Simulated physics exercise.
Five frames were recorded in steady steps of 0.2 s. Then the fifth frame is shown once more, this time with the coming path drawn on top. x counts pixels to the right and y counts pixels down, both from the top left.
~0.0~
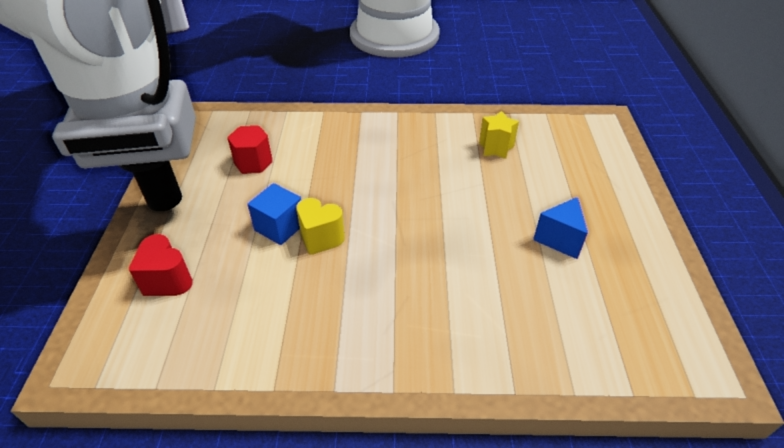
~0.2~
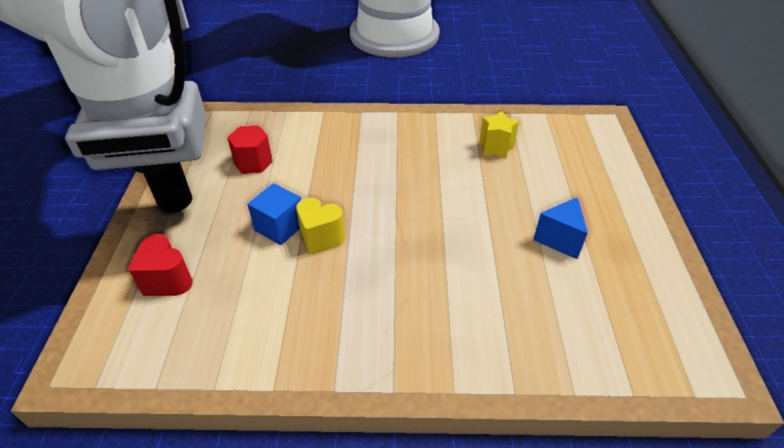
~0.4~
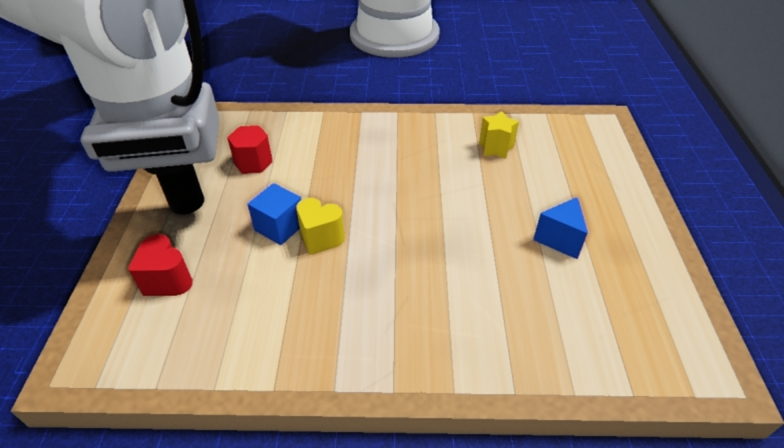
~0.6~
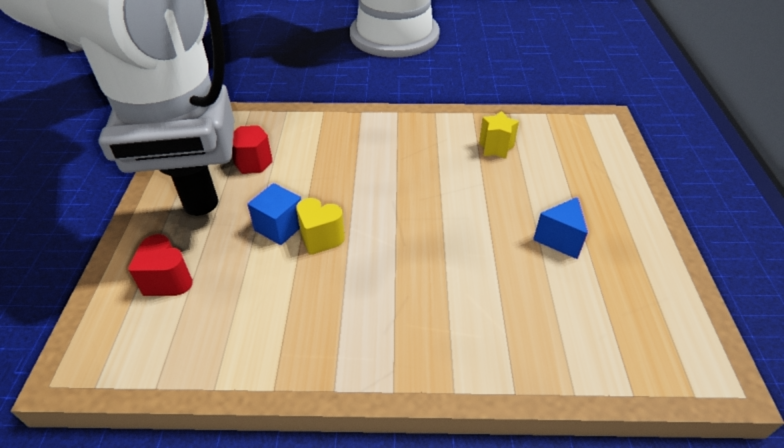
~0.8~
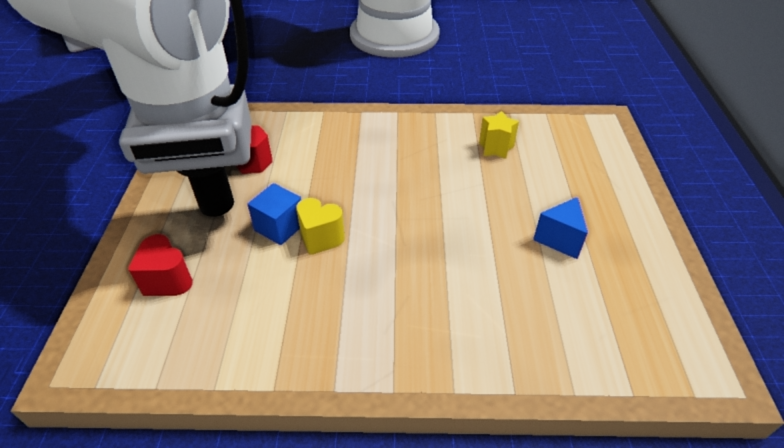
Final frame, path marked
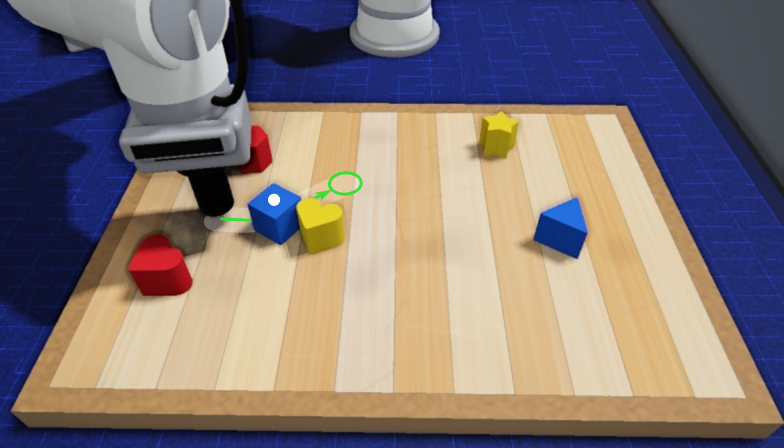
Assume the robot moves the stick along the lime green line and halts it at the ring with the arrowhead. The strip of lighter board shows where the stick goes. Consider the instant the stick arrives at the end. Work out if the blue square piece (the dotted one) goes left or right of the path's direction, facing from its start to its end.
Towards the right-hand side.
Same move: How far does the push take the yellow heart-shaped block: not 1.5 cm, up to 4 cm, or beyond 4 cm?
Between 1.5 and 4 cm.
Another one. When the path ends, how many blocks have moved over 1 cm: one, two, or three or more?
Looking at the path, I think two of the blocks end up more than 1 cm away.
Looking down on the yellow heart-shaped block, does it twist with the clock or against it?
Clockwise rotation.
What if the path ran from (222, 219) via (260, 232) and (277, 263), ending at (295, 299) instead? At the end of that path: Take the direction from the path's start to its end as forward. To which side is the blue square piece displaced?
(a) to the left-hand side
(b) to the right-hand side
My pick is a.
The drawn path runs from (222, 219) through (267, 218) and (308, 201) to (345, 183); the dot is on the blue square piece.
On the path given first. One third of the way, stick at (264, 204); blue square piece at (295, 199), turned 15° anticlockwise; yellow heart-shaped block at (329, 214), turned 25° clockwise.
Two thirds of the way, stick at (307, 187); blue square piece at (324, 194); yellow heart-shaped block at (342, 218), turned 55° clockwise.
At the end, stick at (344, 170); red heart-shaped block not moved; blue square piece at (325, 194), turned 15° clockwise; yellow heart-shaped block at (343, 219), turned 55° clockwise.
